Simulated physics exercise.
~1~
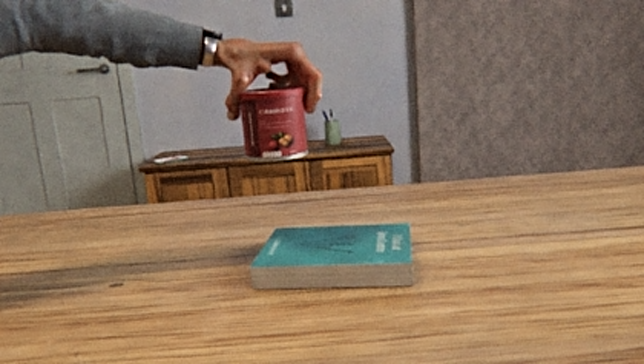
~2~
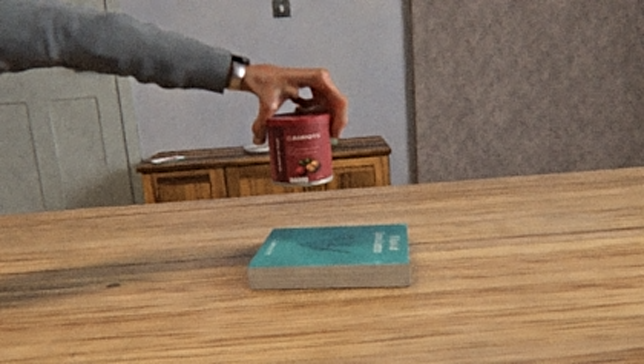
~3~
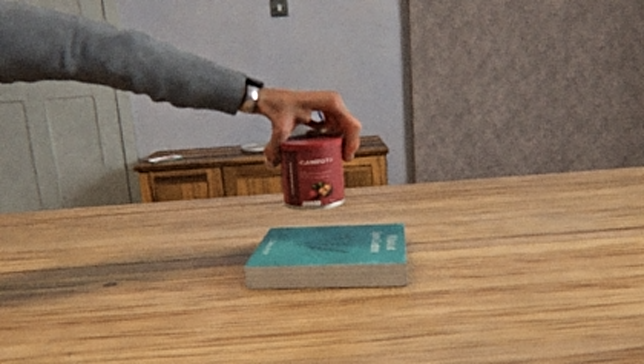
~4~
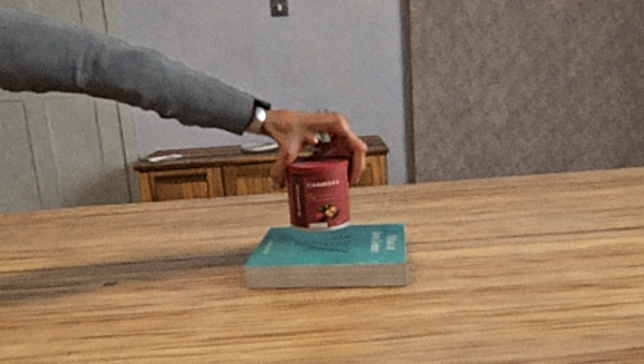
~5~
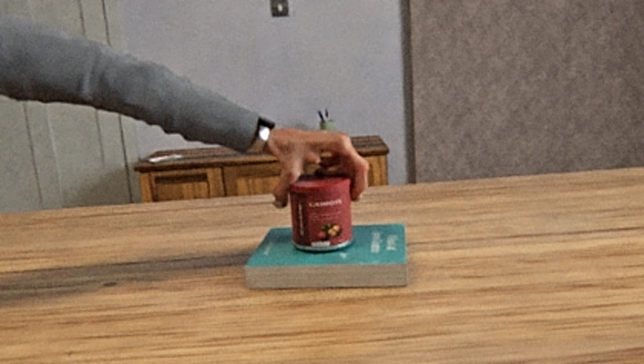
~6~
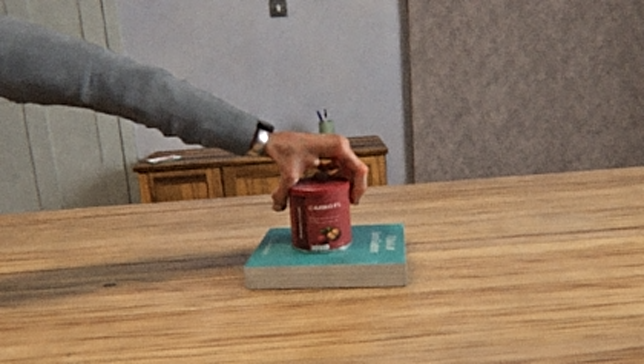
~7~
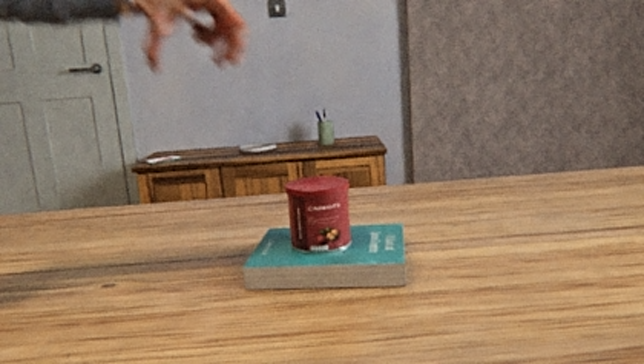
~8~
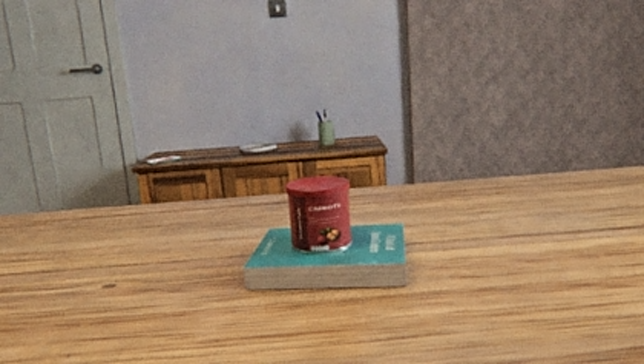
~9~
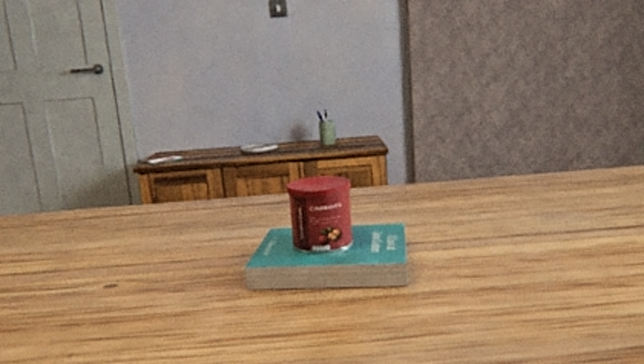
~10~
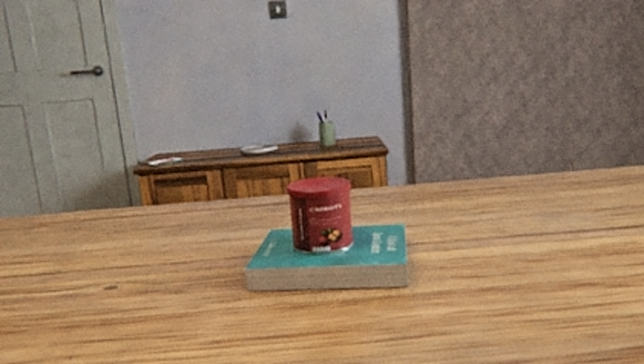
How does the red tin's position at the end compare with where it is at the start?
At the start the red tin is held in the air above the table, up and to the left of where it finishes. At the end it stands lower and a little further right, resting on top of the turquoise book.
